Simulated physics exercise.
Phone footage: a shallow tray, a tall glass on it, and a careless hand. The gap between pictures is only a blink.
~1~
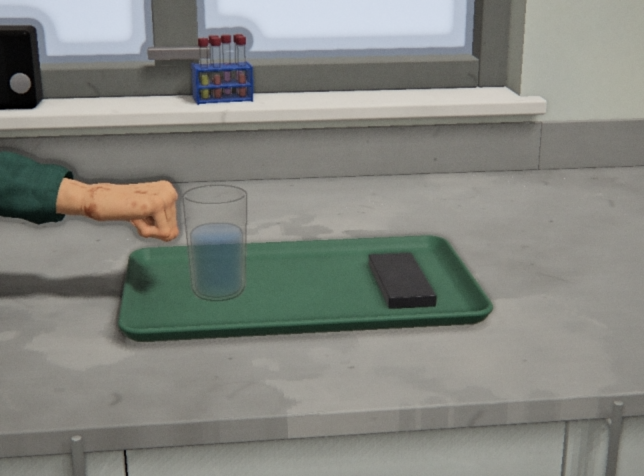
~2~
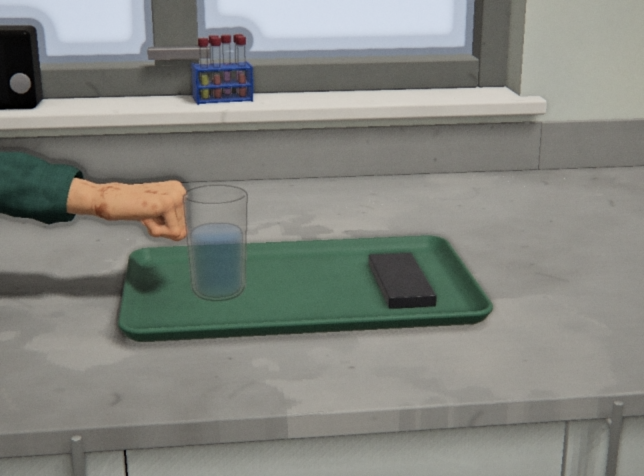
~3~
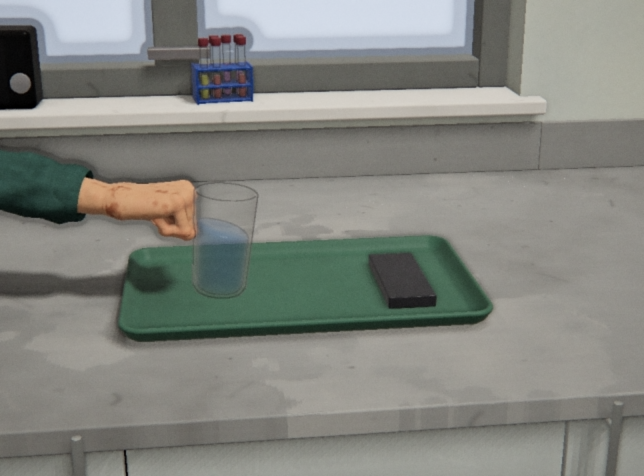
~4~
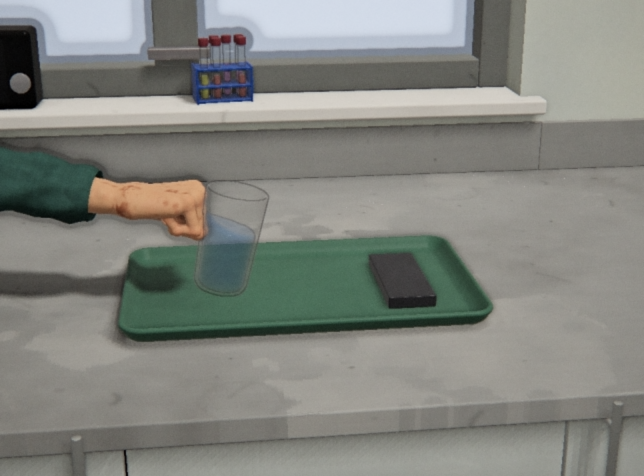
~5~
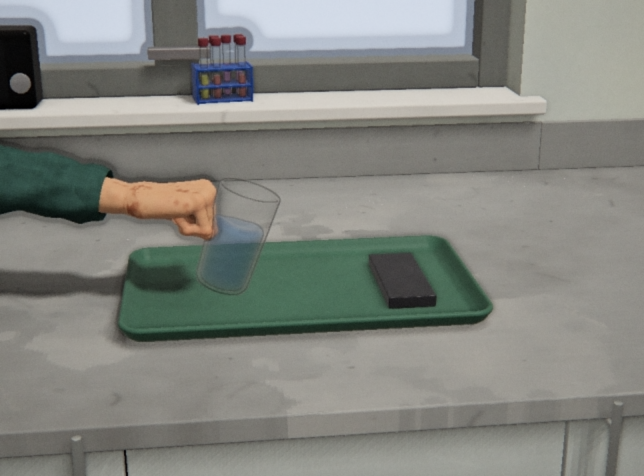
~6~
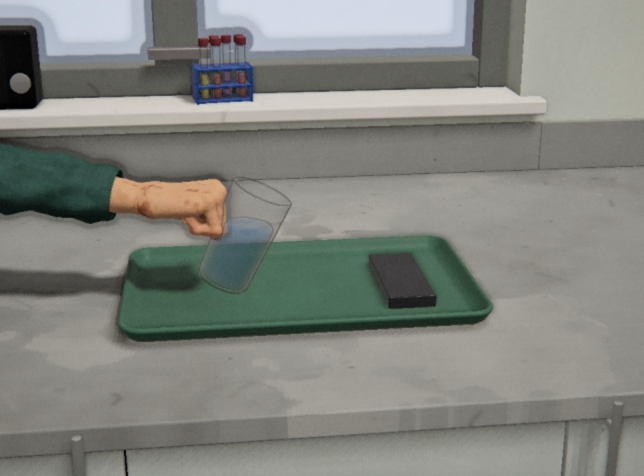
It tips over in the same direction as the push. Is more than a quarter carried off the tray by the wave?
Tray keeps over three quarters.
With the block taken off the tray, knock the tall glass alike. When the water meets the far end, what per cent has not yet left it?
60 %.
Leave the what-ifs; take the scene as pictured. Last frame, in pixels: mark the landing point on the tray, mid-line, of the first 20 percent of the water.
(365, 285).
A moment on, the tall glass is falling and 100 per cent is in the glass, 0 on the tray and 0 above or beyond its rim.
Next, the tall glass lies on its side and 94 per cent is in the glass, 2 on the tray and 4 above or beyond its rim.
Then the tall glass lies on its side and 49 per cent is in the glass, 37 on the tray and 14 above or beyond its rim.
Later the tall glass lies on its side and 24 per cent is in the glass, 60 on the tray and 15 above or beyond its rim.
At rest 85 per cent is held by tray and glass, 15 is off the tray.
